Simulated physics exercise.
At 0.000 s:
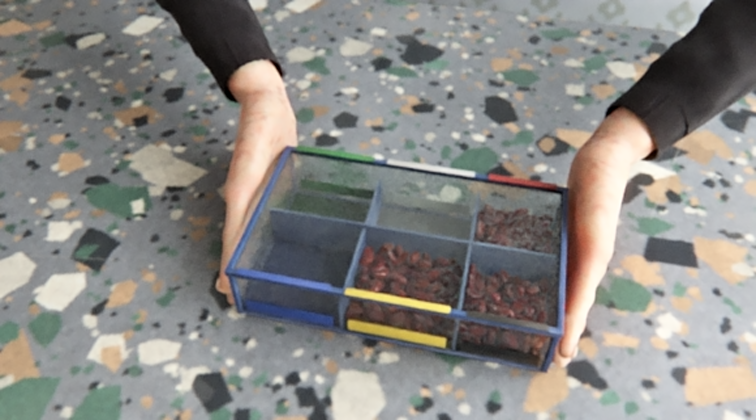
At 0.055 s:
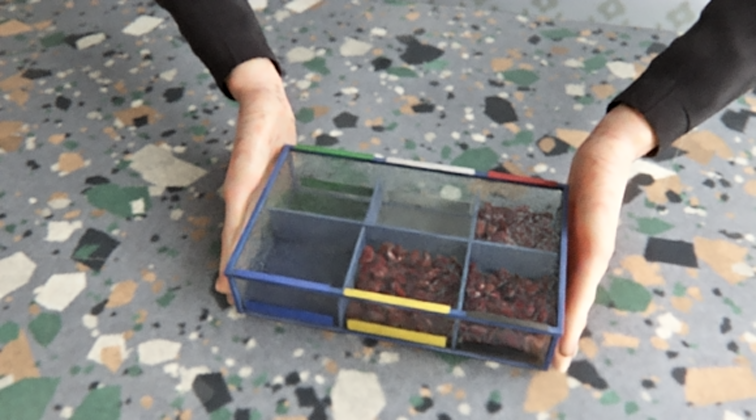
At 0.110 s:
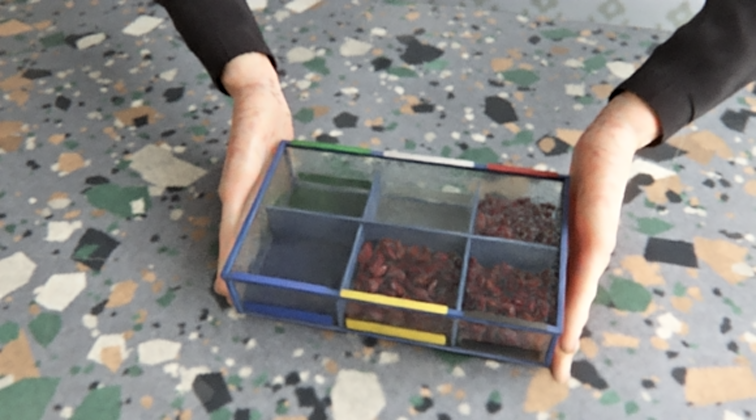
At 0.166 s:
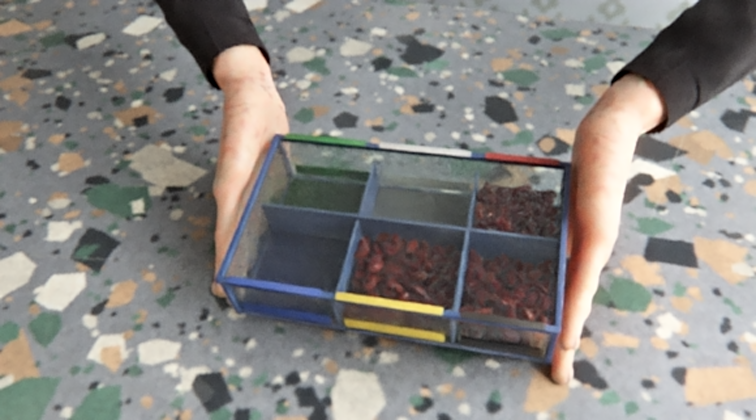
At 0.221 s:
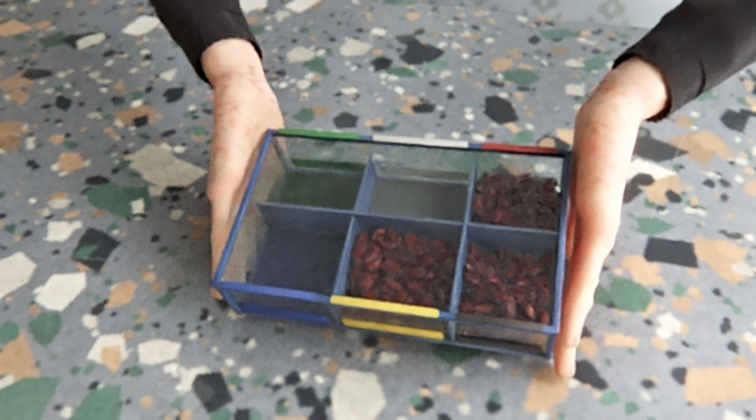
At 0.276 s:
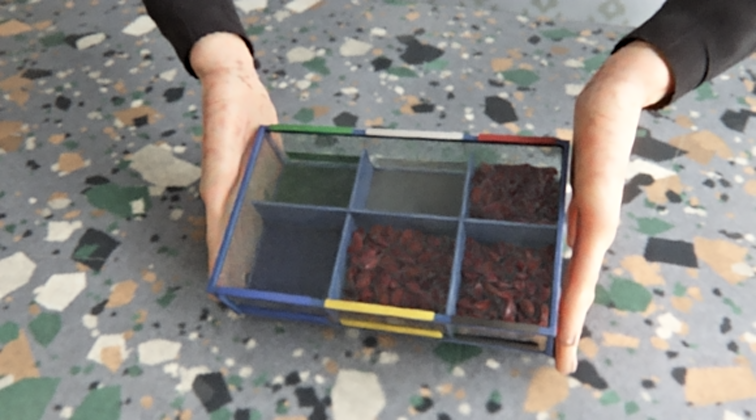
On a speckled surface, two hands gradually tilt a clear-lidded, divided box of dark red beans.
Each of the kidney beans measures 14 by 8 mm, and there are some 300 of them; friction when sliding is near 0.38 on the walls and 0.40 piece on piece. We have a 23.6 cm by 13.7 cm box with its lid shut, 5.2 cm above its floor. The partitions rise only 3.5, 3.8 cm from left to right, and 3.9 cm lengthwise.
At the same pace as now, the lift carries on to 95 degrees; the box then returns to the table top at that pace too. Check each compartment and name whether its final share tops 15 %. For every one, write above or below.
Red above, blue below, green below, yellow above, white below, black above.
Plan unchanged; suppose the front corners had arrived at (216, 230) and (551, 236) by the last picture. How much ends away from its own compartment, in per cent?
My guess is close to 15 per cent.
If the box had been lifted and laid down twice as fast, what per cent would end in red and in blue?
Red 25 %, blue 5 %.
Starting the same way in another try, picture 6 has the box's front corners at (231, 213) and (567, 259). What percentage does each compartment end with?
Result - red: 40 %; blue: 0 %; green: 5 %; yellow: 30 %; white: 15 %; black: 15 %.
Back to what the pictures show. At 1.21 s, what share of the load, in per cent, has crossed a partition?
Value: Close to 5 %.
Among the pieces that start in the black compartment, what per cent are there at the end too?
Around 90 percent stays put.
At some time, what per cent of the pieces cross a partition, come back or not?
Roughly 15 in a hundred.
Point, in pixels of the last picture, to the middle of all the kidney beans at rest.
About (466, 308).
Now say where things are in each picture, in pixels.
The first frame shows box tilt 0 degrees, front corners at (232, 270) and (557, 330); red 30 %, yellow 45 %, black 25 %.
The second frame shows box tilt 1 degrees, front corners at (231, 271) and (557, 330).
The third frame shows box tilt 5 degrees, front corners at (228, 274) and (556, 329), lowest corner left front.
The fourth frame shows box tilt 9 degrees, front corners at (223, 278) and (554, 328), lowest corner left front.
The fifth frame shows box tilt 14 degrees, front corners at (218, 283) and (552, 328), lowest corner left front.
The sixth frame shows box tilt 19 degrees, front corners at (214, 288) and (549, 329), lowest corner left front; red 30 %, yellow 45 %, black 25 %. The box's pace is about 90 degrees a second.
After 1.21 s, tilt 95 degrees; red 30 %, yellow 45 %, black 25 %.
After 1.84 s, tilt 41 degrees; red 25 %, blue 5 %, yellow 45 %, black 25 %.
After 2.51 s, tilt 0 degrees; red 25 %, blue 5 %, yellow 45 %, black 25 %.
In the end, at 2.8 s, red 25 %, blue 5 %, green 0 %, yellow 45 %, white 0 %, black 25 %.
